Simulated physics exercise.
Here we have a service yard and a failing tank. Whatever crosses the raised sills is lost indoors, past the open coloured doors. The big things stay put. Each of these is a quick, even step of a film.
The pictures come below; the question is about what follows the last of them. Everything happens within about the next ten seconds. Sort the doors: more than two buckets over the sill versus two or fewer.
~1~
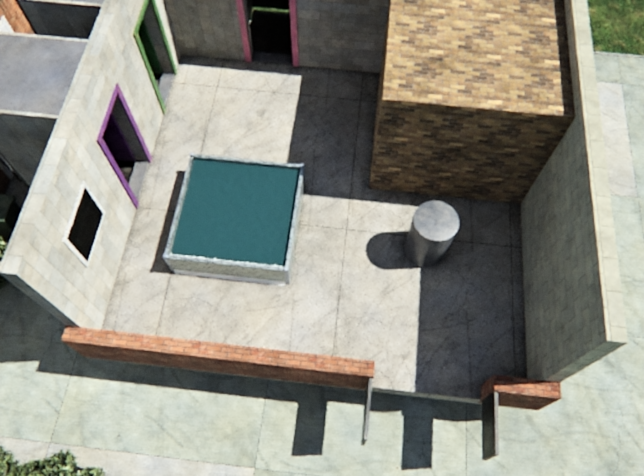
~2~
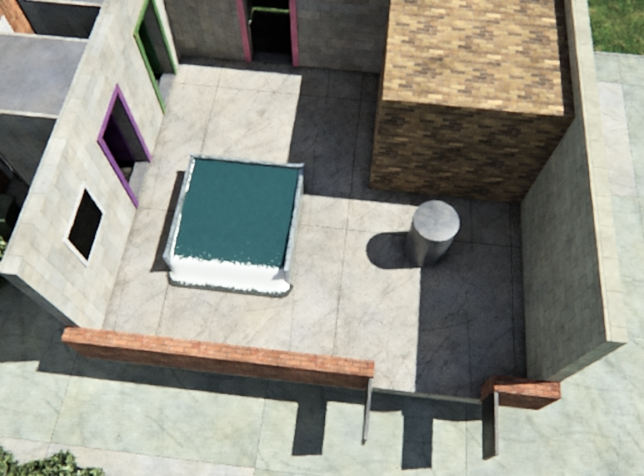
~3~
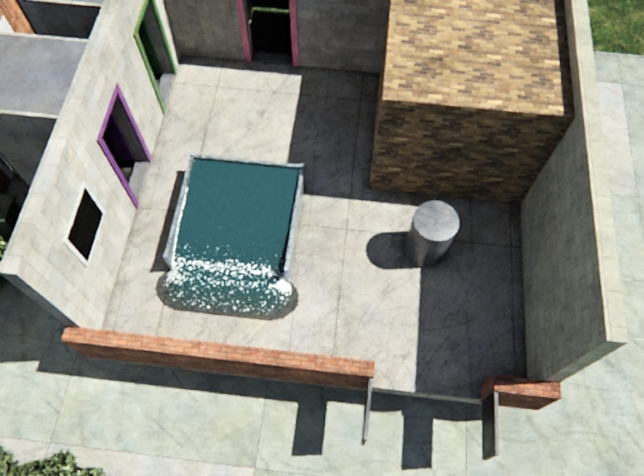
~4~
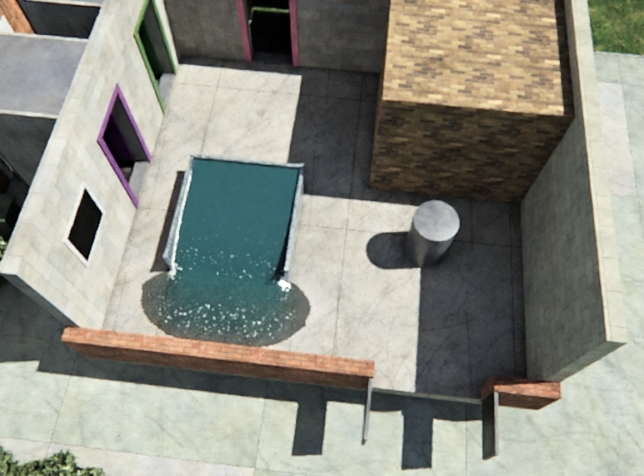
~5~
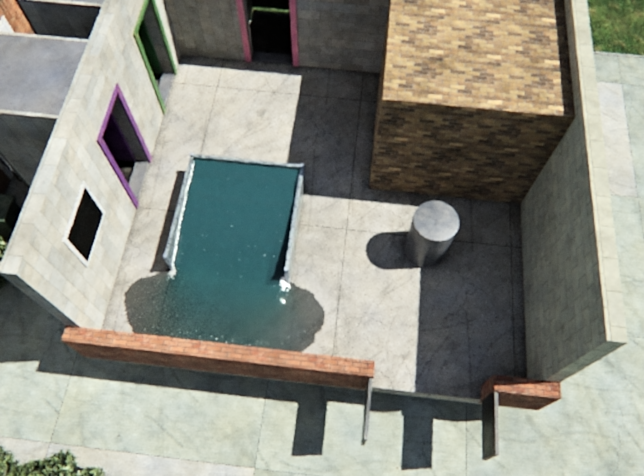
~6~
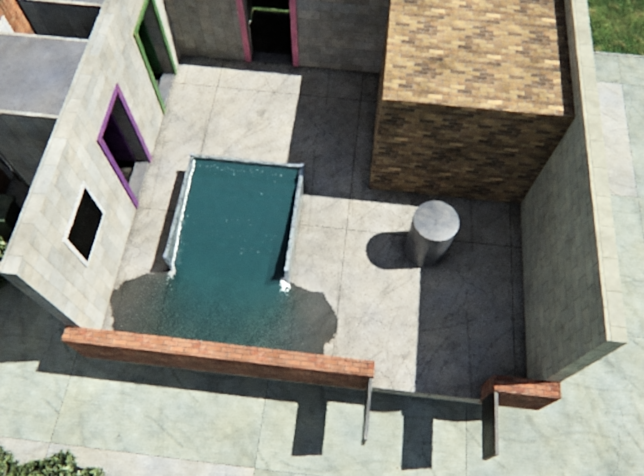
Sorted by door: Purple door - two or fewer; pink door - two or fewer; green door - two or fewer.
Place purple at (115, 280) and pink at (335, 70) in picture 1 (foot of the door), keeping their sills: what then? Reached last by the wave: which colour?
The pink one.
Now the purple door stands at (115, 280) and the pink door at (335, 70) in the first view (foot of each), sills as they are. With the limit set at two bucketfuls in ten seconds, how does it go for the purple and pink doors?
Result: Purple door goes past the limit, pink door remains beneath it.
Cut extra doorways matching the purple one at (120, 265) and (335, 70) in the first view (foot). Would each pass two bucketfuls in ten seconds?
Taken in sequence: Exceeded, then not exceeded.
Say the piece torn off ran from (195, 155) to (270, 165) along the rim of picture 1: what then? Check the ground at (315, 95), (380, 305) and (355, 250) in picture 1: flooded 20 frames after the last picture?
Taking the three spots as listed, they end up inundated, spared and spared.
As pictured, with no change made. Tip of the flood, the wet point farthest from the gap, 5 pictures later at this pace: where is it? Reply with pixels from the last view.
Estimated pixel: (377, 372).
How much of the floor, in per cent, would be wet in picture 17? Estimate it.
Around 30 percent.
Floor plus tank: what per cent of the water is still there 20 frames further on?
About 98 per cent.
A moment on, water covers 15 % of the floor; the purple door not reached, the pink door not reached, the green door not reached.
Next, water covers 30 % of the floor; the purple door not reached, the pink door not reached, the green door not reached.
Then, water covers 55 % of the floor; the purple door wet at the sill, nothing in, the pink door not reached, the green door not reached.
Later, water covers 75 % of the floor; the purple door wet at the sill, nothing in, the pink door under two buckets in, the green door wet at the sill, nothing in.
In the end, water covers 100 % of the floor; the purple door wet at the sill, nothing in, the pink door under two buckets in, the green door under two buckets in.
